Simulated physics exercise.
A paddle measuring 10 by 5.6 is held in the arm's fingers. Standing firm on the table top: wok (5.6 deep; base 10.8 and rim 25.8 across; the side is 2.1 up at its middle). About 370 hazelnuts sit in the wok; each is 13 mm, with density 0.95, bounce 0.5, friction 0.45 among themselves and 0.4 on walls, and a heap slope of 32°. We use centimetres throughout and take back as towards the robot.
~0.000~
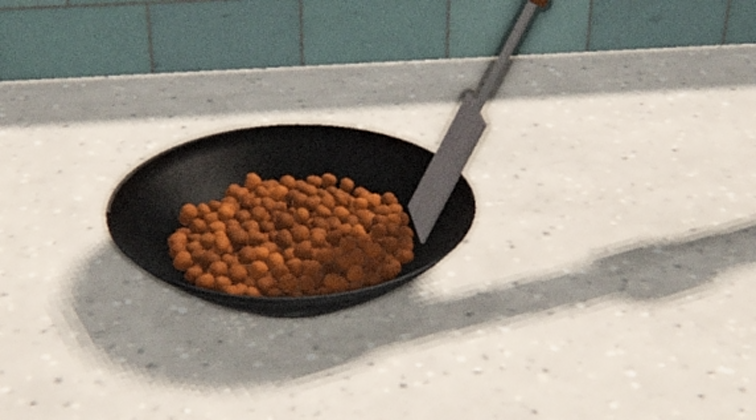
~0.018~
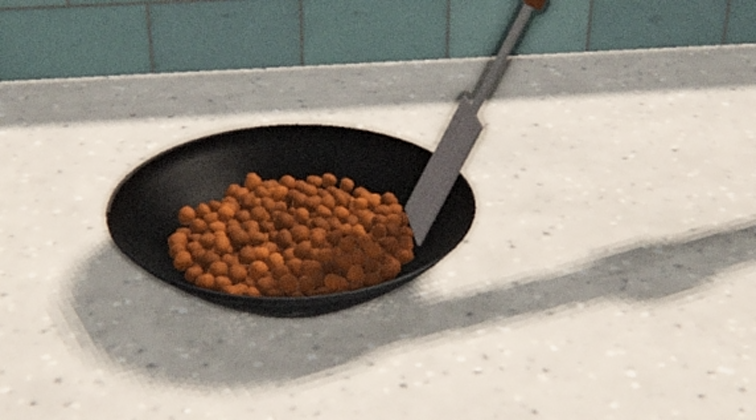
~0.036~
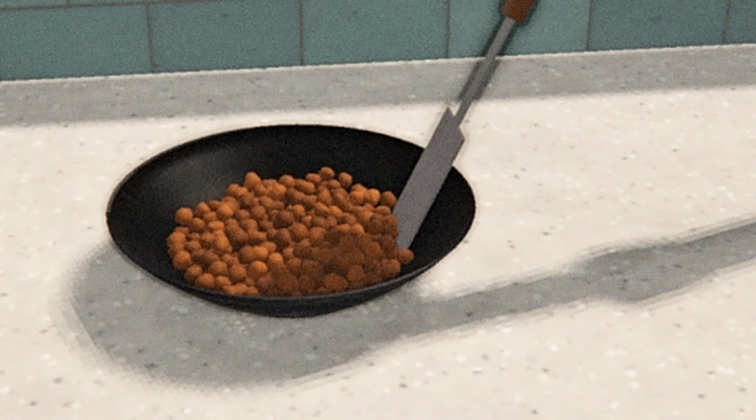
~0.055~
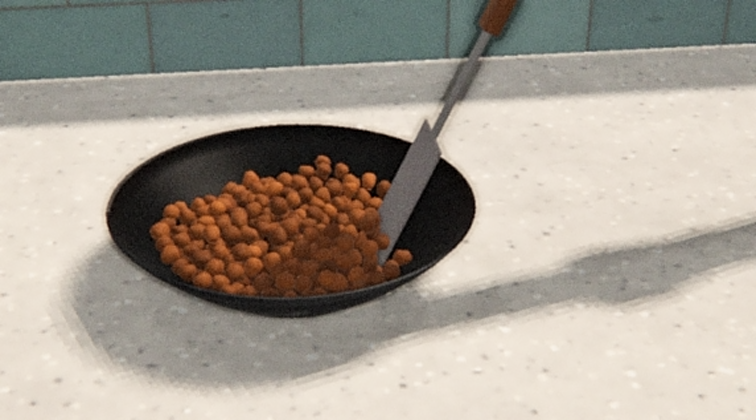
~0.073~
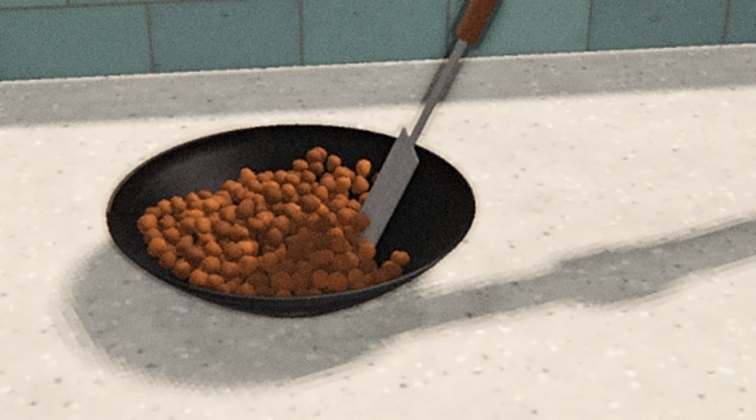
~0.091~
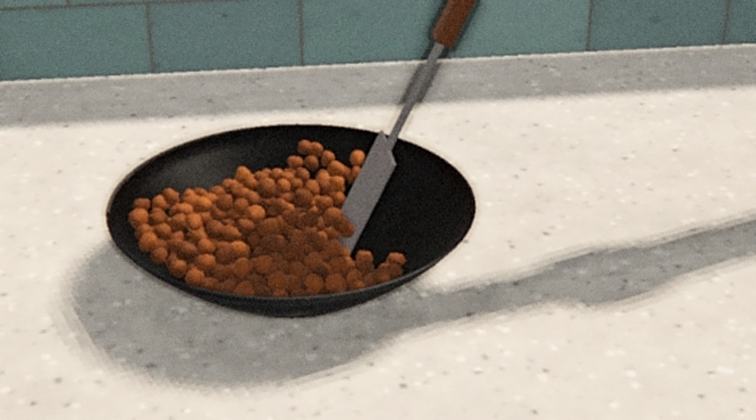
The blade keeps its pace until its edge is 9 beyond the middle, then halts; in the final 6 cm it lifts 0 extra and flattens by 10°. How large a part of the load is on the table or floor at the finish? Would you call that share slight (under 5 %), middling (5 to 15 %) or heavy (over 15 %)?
It is heavy.
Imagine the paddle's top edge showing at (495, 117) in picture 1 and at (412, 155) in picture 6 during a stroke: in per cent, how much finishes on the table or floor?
Off the vessel, on the table or floor: Some 25 percent.
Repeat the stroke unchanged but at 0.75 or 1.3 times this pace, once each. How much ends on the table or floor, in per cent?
About 25 and 35 per cent.
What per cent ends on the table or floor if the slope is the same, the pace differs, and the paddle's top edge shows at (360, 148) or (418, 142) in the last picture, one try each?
Roughly 35 per cent, then roughly 15 per cent.
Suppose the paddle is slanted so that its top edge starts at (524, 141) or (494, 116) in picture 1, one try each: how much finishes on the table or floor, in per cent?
First try roughly 20 percent, second try roughly 25 percent.
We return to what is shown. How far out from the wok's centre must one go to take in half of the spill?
Roughly 26 cm from the middle.
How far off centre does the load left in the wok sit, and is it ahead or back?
Ahead, by around 2.5 cm.
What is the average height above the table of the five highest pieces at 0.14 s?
They are some 6 cm up.
After 0.14 s, sloping 65°, highest piece 7 above the table; 370 in the wok.
After 0.18 s, sloping 61°, highest piece 8 above the table; 370 in the wok.
After 0.40 s, sloping 55°, highest piece 7 above the table; 264 in the wok, 93 on the table or floor, 13 on the blade or in flight.
After 1.45 s, sloping 55°, highest piece 6 above the table; 264 in the wok, 106 on the table or floor.
At rest, 264 in the wok, 106 on the table or floor. That is 29 % on the table or floor.
